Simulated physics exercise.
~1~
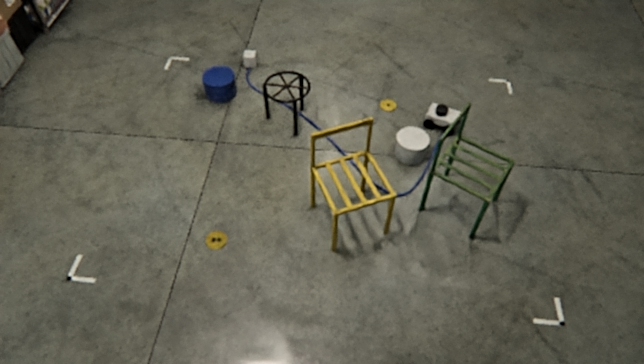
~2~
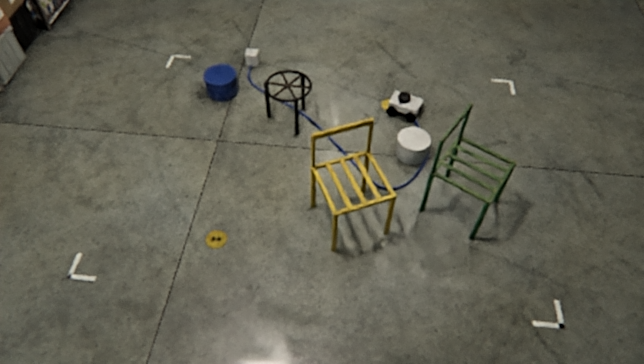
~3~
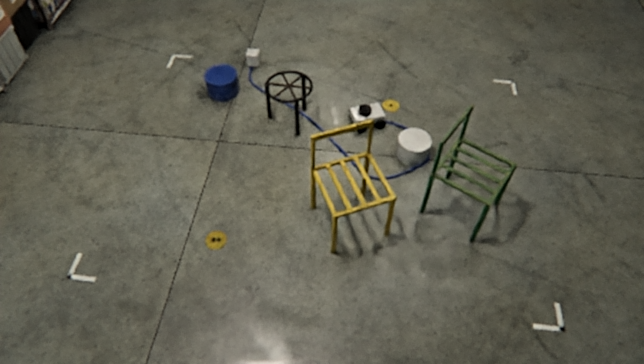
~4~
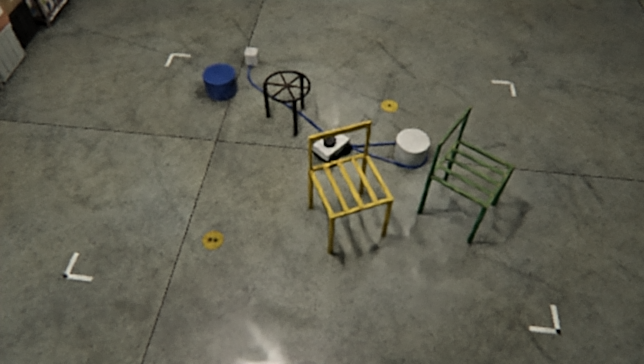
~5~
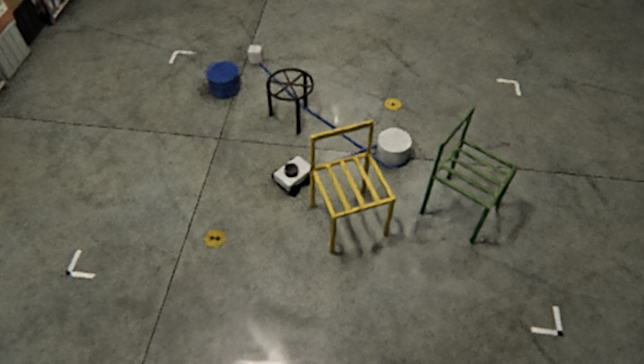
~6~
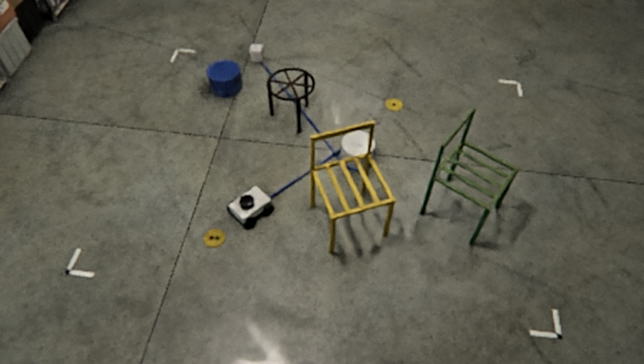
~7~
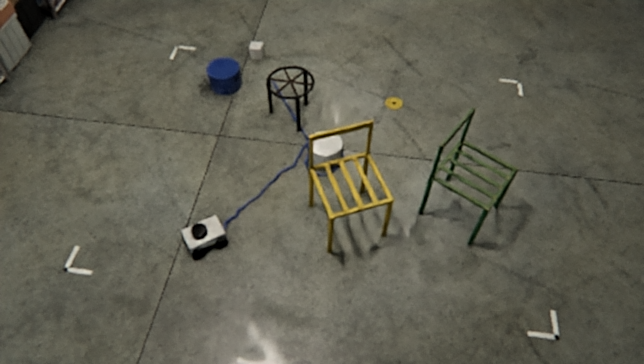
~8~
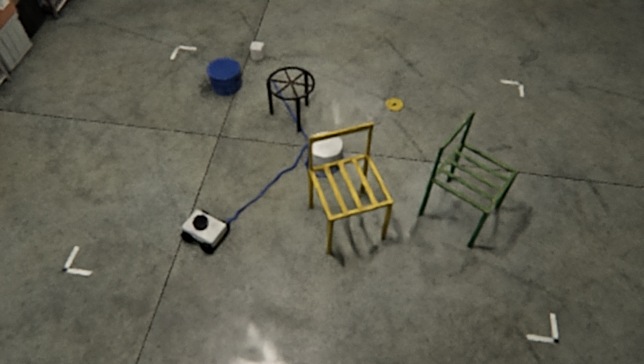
The clip shows a small white cart trailing a blue lead across a concrete floor, moving left behind a yellow chair and then down to a yellow mark as the lead drags a white tub left; the plug comes out and the cart stops, the chairs, stool and bucket still in place.
